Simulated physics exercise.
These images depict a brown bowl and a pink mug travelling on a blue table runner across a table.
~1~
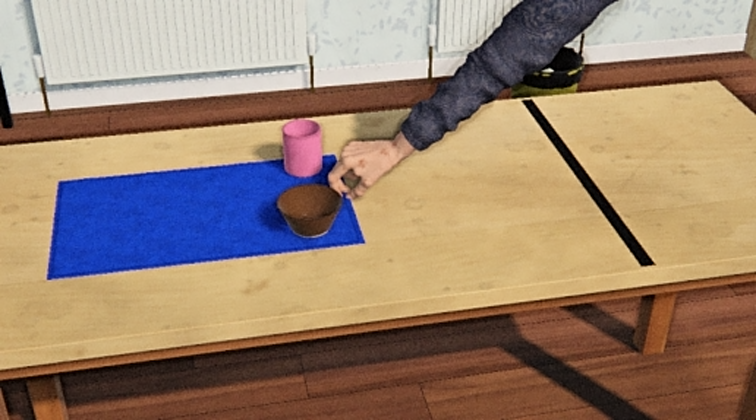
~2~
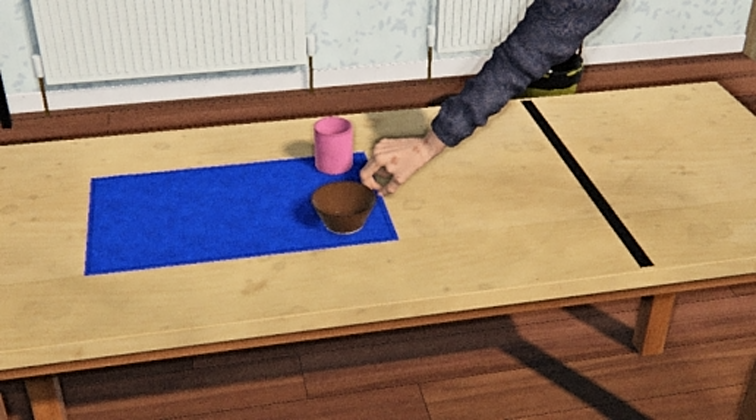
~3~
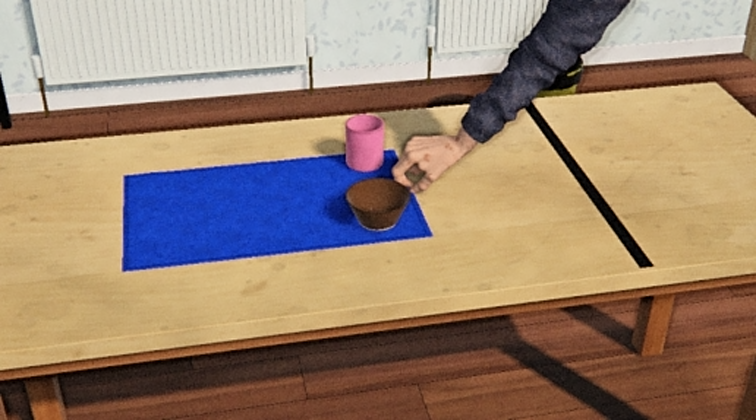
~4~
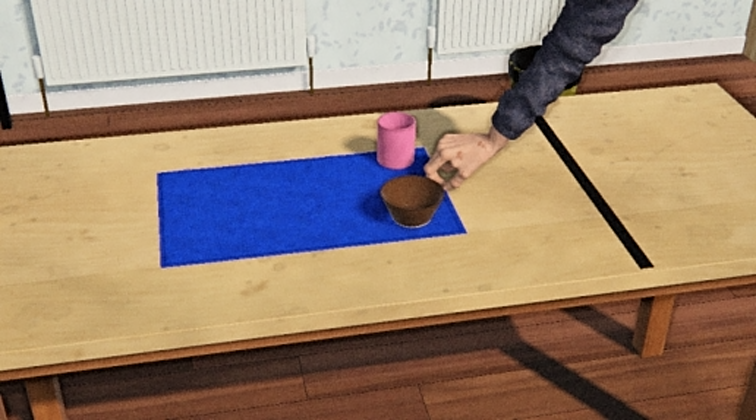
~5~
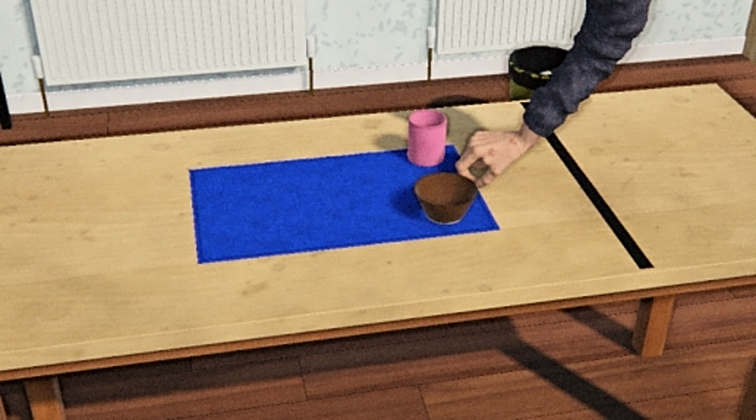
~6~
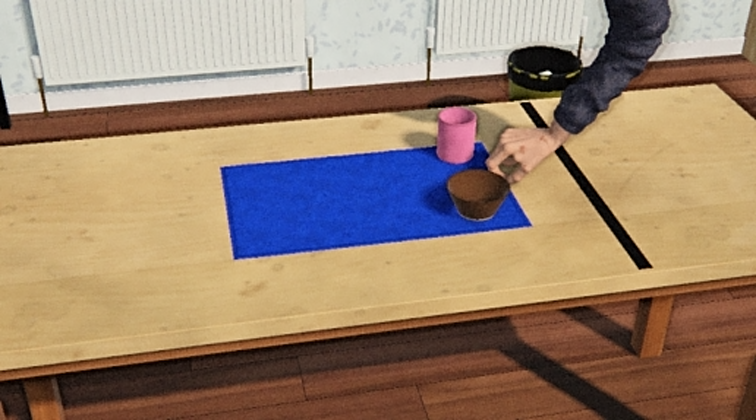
The video shows a hand gripping the near corner of a blue table runner and pulling it steadily to the right across a wooden table, carrying a brown bowl and a pink mug along toward a black tape line.
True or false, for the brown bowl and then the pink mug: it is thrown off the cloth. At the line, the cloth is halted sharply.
Taking each, the brown bowl: True, the pink mug: True.
Then, 0.07 s past the final frame, hem short of the tape; brown bowl on the cloth near (523, 194); pink mug on the cloth near (498, 132).
Then, 0.18 s past the final frame, hem at the tape; brown bowl on the cloth near (585, 187); pink mug ahead of the hem near (556, 126).
When it is over, hem at the tape; brown bowl ahead of the hem near (638, 183); pink mug ahead of the hem near (619, 122). The brown bowl shoots off the front and the pink mug slides clear of the cloth.
